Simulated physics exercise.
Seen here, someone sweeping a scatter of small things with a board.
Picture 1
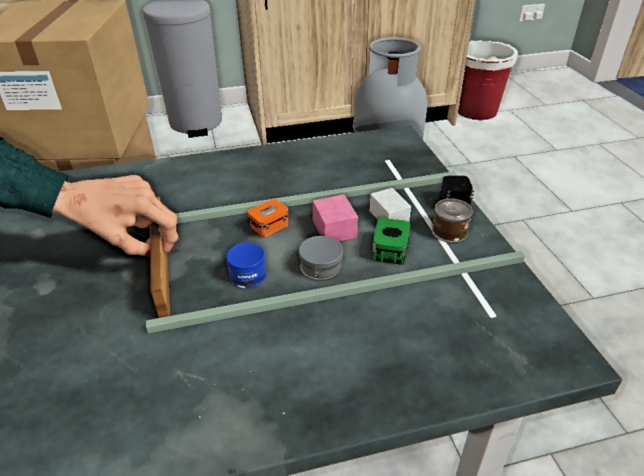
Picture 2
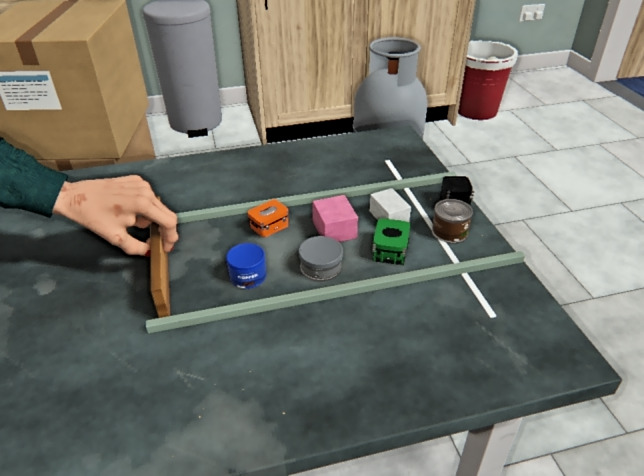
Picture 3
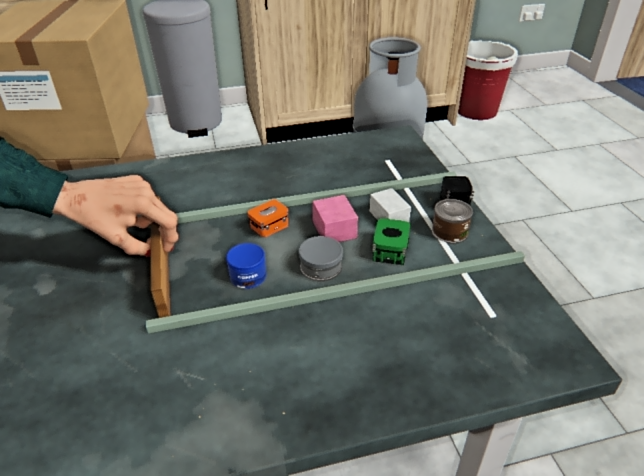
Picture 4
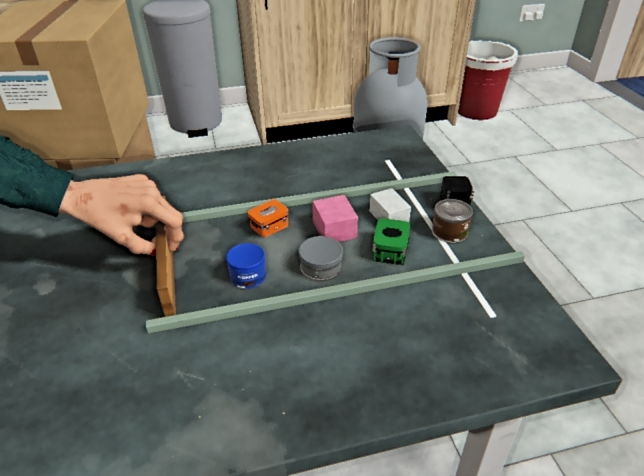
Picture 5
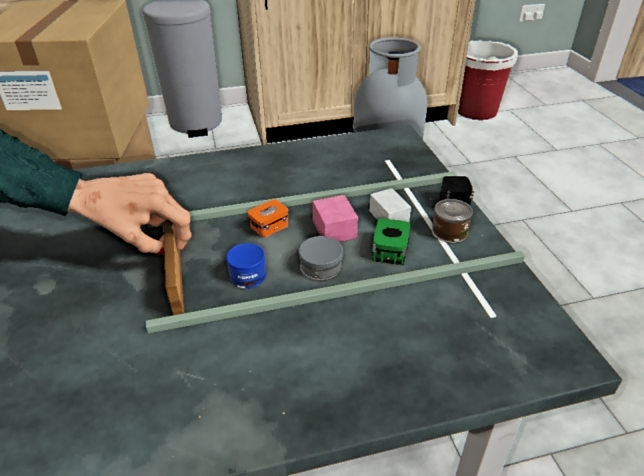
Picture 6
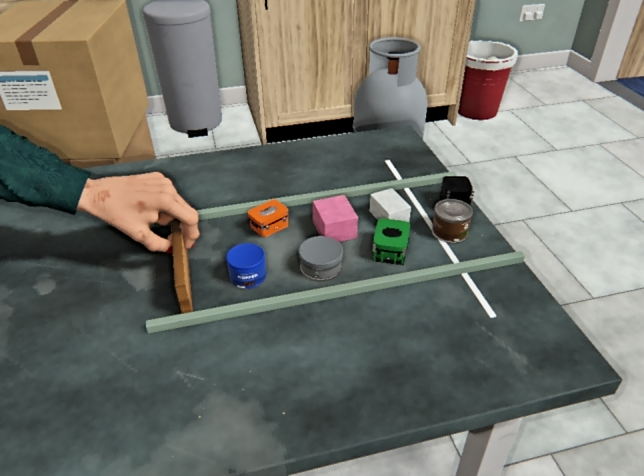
A hand slides a wooden board slightly right toward small colourful objects between two green strips.
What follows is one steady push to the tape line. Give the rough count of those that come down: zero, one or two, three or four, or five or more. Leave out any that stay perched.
As it turns out, the number that fall off is three or four.
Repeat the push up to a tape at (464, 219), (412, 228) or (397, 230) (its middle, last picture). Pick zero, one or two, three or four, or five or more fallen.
For each place: 5 or more; one or two; just one or two.
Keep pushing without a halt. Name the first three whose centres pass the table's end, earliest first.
In order: The black case, then the brown tin, then the white block.
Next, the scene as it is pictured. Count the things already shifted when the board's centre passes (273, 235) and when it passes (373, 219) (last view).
At the one place 3, at the other 8.
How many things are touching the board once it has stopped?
The number is 2.
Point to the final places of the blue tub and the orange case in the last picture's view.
About (456, 225), and the other about (433, 196).
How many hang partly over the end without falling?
1 of them.
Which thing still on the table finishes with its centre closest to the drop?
That is the pink block.
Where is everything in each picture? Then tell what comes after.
The first picture shows black case (456, 193); brown tin (452, 221); white block (390, 209); board (159, 254); tape (431, 224).
The second picture shows brown tin (452, 221); pink block (335, 220).
The third picture shows white block (390, 209); orange case (269, 219).
The fourth picture shows black case (456, 193); green case (391, 241).
The fifth picture shows brown tin (452, 221); board (173, 252).
The sixth picture shows black case (456, 193); brown tin (452, 221); white block (390, 209); board (181, 250); tape (431, 224).
Early on, none off yet; black case at rest near (456, 193); brown tin at rest near (452, 221); white block at rest near (390, 209).
Finally, the number that fall off is three or four; lost, green case, white block, brown tin and black case.
